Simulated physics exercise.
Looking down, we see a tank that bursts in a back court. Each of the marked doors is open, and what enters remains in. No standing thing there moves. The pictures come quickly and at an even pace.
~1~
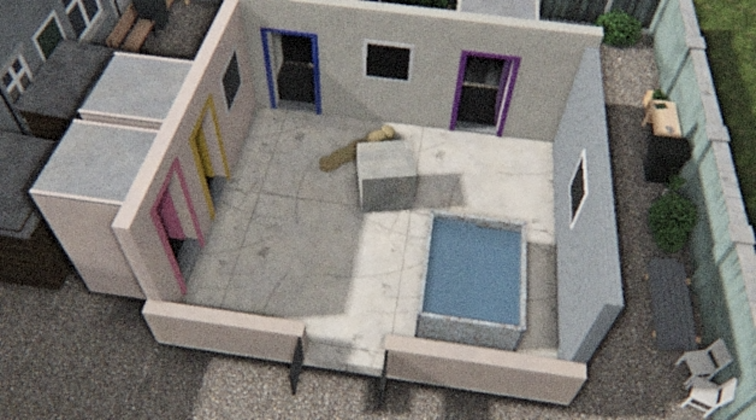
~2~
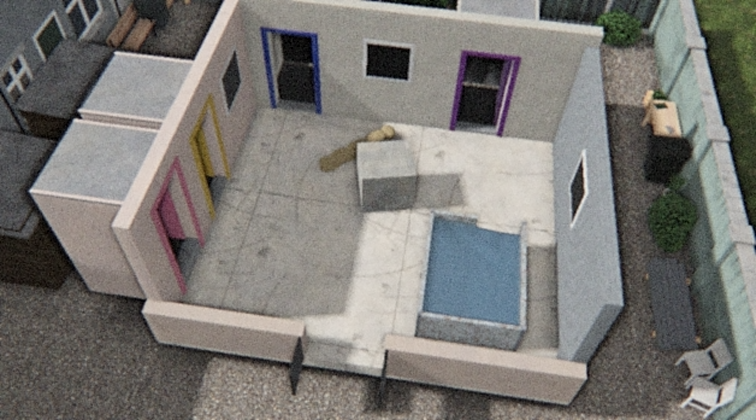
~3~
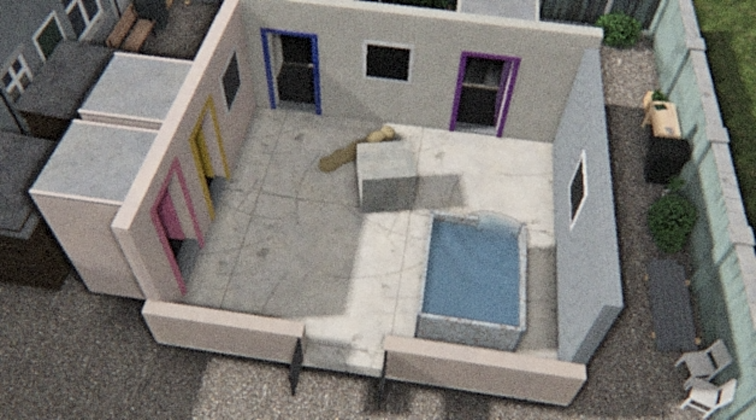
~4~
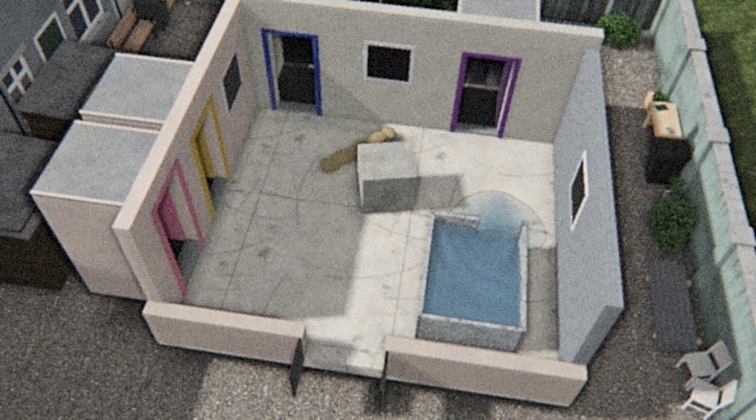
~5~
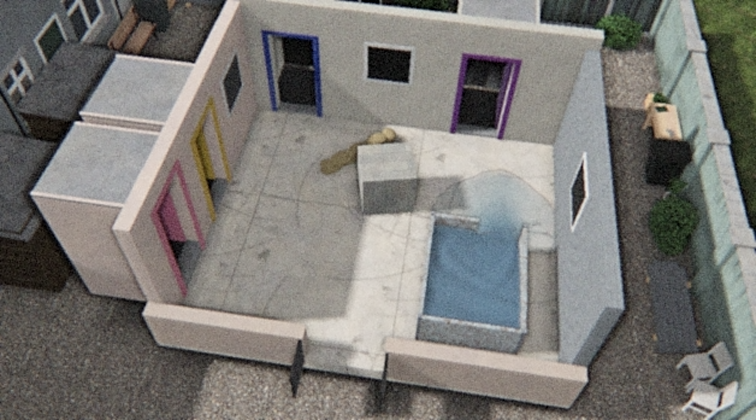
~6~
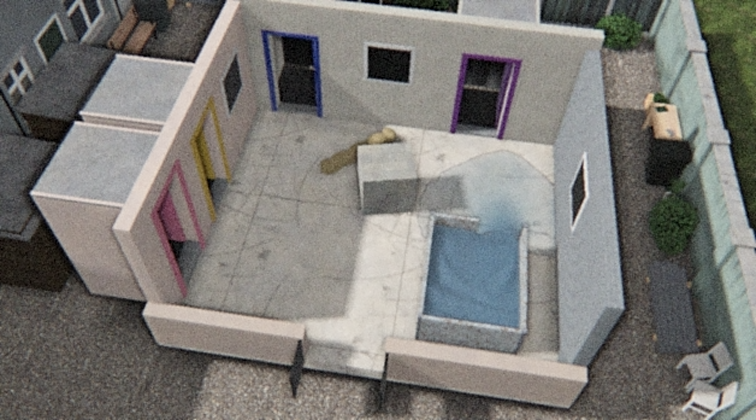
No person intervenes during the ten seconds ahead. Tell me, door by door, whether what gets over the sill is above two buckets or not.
Yellow door: Not above; purple door: Above; blue door: Not above; pink door: Not above.
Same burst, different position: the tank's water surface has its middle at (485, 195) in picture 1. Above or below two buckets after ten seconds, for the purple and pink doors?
I'd say the purple one runs past the limit and the pink one remains below.
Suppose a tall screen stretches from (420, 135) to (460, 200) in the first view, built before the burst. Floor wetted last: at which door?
That would be the pink-painted one.
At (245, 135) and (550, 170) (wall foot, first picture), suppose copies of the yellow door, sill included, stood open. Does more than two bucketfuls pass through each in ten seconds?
Result - first door doesn't reach the limit, second door gets past the limit.
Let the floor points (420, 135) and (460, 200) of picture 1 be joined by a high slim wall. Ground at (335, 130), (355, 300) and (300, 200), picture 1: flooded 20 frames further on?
Taking the points in the order given, they are inundated, high and dry and high and dry.
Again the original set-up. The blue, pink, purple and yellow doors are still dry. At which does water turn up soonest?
Call: The one in purple.
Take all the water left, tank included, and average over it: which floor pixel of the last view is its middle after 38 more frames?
It is around (433, 210).
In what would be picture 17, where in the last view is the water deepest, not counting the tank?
Roughly (536, 163).
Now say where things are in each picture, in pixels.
The first frame shows the tank at (474, 269) is whole and still.
In the second frame, the front is at a hidden place, out from the gap on the tank's far side.
In the third frame, the front is at (480, 215), out from the gap on the tank's far side.
In the fourth frame, the front is at (500, 194), out from the gap on the tank's far side.
In the fifth frame, the front is at (507, 174), out from the gap on the tank's far side.
In the sixth frame, water pours out on the tank's far side and has run to (513, 156).
A moment on, water covers 25 % of the floor; the yellow door not reached, the purple door under two buckets in, the blue door not reached, the pink door not reached.
Next, water covers 25 % of the floor; the yellow door not reached, the purple door far over two buckets in, the blue door not reached, the pink door not reached.
Then, water covers 35 % of the floor; the yellow door not reached, the purple door far over two buckets in, the blue door wet at the sill, nothing in, the pink door not reached.
Later, water covers 70 % of the floor; the yellow door wet at the sill, nothing in, the purple door far over two buckets in, the blue door wet at the sill, nothing in, the pink door wet at the sill, nothing in.
In the end, water covers 90 % of the floor; the yellow door wet at the sill, nothing in, the purple door far over two buckets in, the blue door wet at the sill, nothing in, the pink door wet at the sill, nothing in.
